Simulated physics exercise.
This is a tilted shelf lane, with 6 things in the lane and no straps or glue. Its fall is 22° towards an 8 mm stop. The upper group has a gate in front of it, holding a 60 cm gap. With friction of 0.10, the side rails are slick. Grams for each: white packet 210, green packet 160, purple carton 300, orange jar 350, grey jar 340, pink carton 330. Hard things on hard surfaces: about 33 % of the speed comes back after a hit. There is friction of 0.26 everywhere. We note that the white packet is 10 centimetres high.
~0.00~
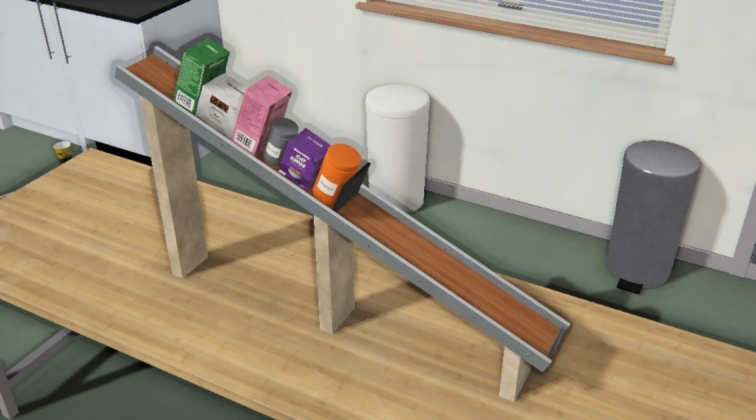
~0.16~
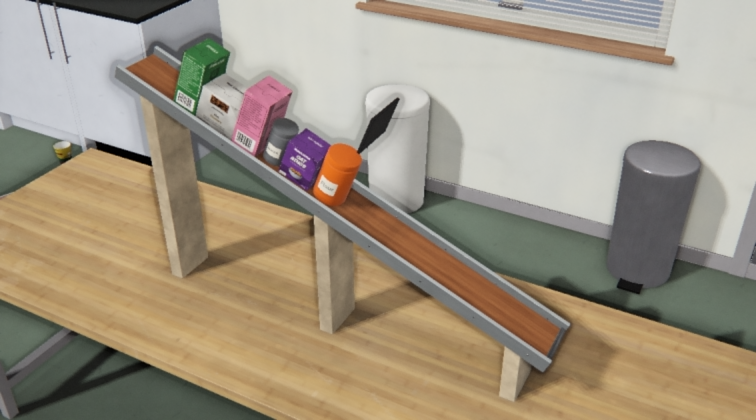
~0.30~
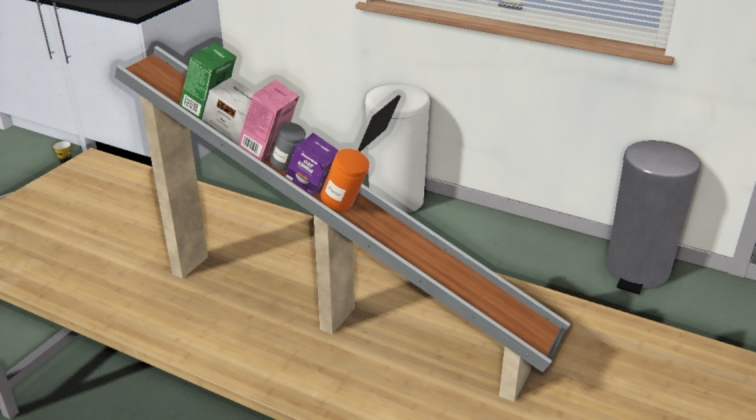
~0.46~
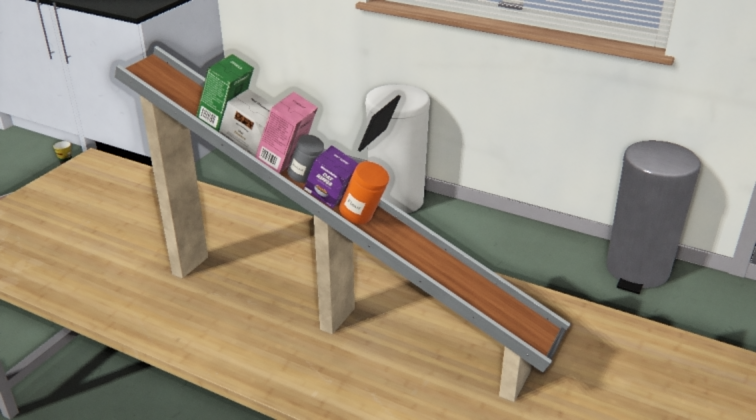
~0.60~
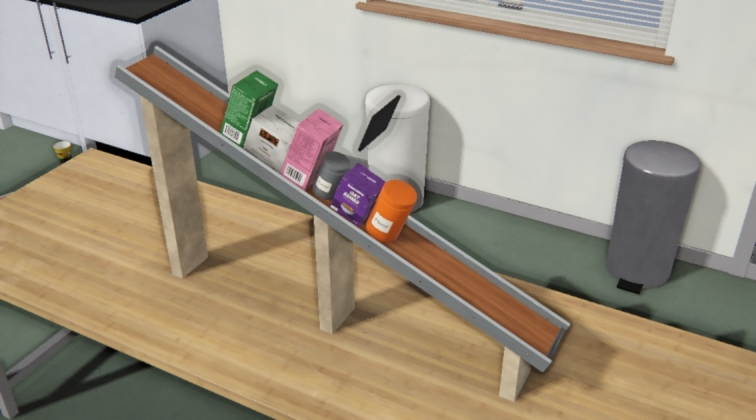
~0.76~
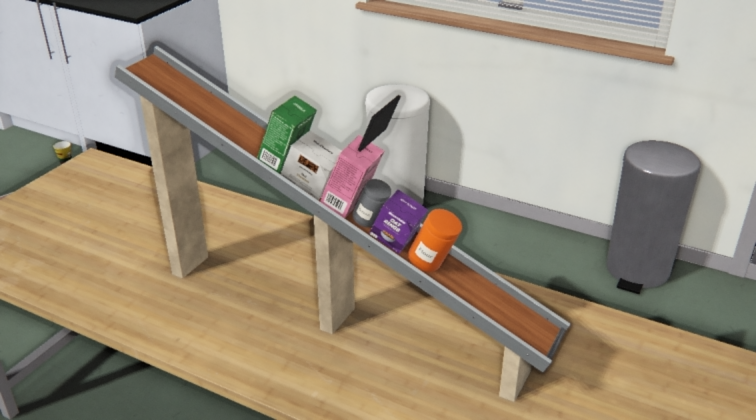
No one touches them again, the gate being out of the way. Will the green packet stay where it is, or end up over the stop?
It stays where it is.
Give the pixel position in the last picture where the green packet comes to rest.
It winds up close to (487, 287).
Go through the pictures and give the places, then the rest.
In the first frame, gate shut; green packet (201, 78); white packet (228, 107).
In the second frame, leader 60 cm from the stop; orange jar (337, 175); grey jar (281, 142).
In the third frame, leader 58 cm from the stop; pink carton (268, 121); white packet (234, 111).
In the fourth frame, leader 52 cm from the stop; orange jar (364, 193); purple carton (332, 177).
In the fifth frame, leader 44 cm from the stop; orange jar (391, 211); grey jar (331, 176).
In the sixth frame, leader 32 cm from the stop; green packet (286, 136); white packet (314, 165).
Around 1.06 s, green packet near (390, 206).
Around 1.56 s, purple carton and orange jar now over the stop; green packet tipped 50° against what carries it near (417, 227); pink carton tipped 47° against what carries it.
Finally (2.6 s), over the stop, purple carton, orange jar, grey jar and pink carton; on their side or leaning hard in the lane, green packet; the last one in the lane. In the last view, green packet near (487, 287).
